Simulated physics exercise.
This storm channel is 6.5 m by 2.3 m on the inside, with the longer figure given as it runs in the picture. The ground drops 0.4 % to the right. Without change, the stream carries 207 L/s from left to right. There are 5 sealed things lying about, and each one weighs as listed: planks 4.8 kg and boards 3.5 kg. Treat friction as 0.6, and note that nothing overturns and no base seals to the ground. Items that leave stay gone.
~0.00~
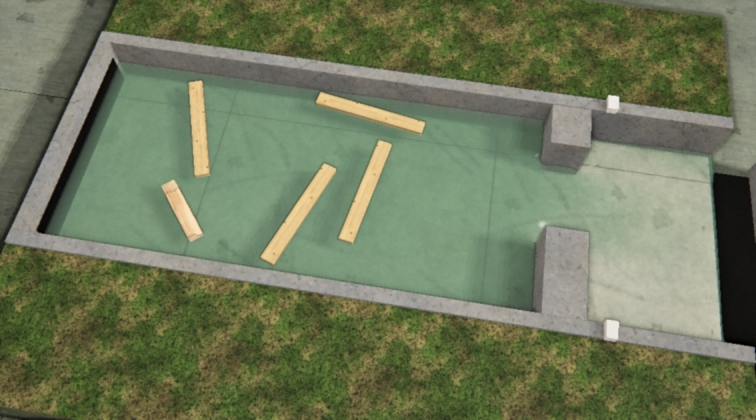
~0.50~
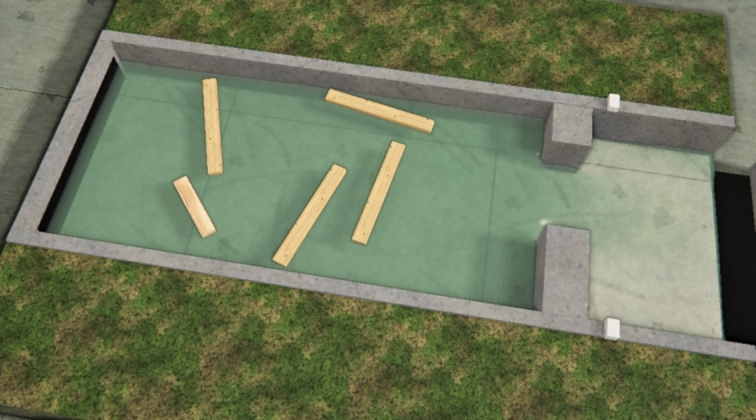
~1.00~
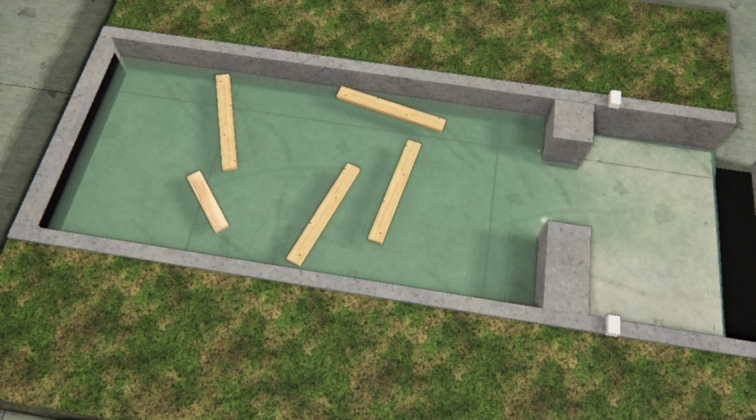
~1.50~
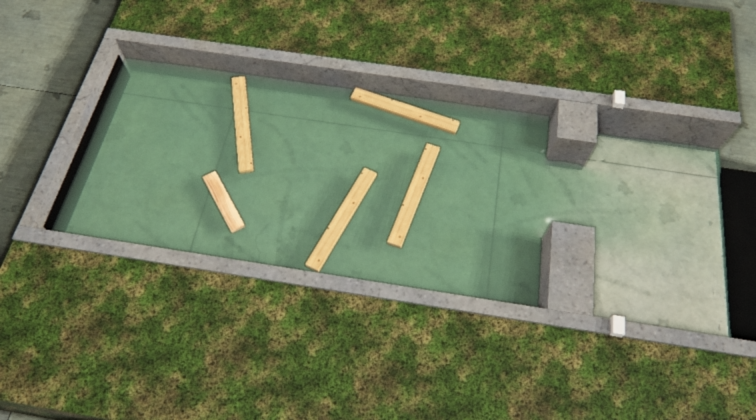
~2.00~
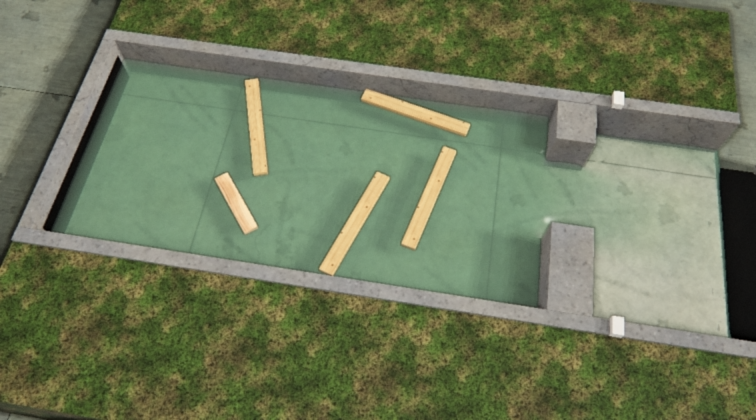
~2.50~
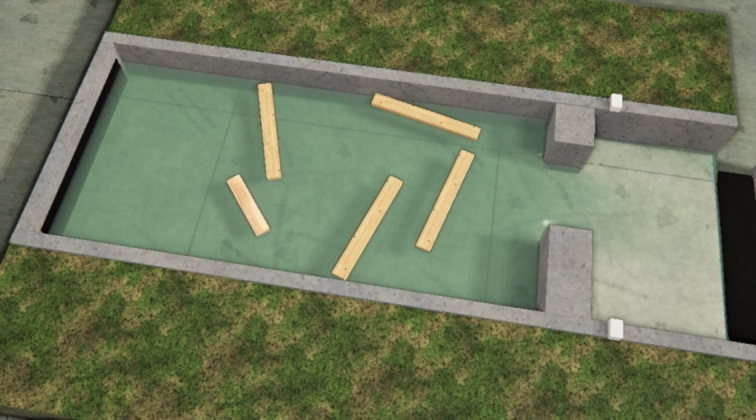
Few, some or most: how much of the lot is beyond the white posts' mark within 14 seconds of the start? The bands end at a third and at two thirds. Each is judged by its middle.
It is at least two thirds.
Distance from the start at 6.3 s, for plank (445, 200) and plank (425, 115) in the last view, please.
Result, in order - first: Washed out; second: 200 cm.
After 3.5 s 0 of 5 are over the mark; 5 afloat.
After 6.3 s 1 of 5 are over the mark; 4 afloat.
After 10.0 s 4 of 5 are over the mark; 2 afloat.
After 14.0 s 5 of 5 are over the mark; 0 afloat.
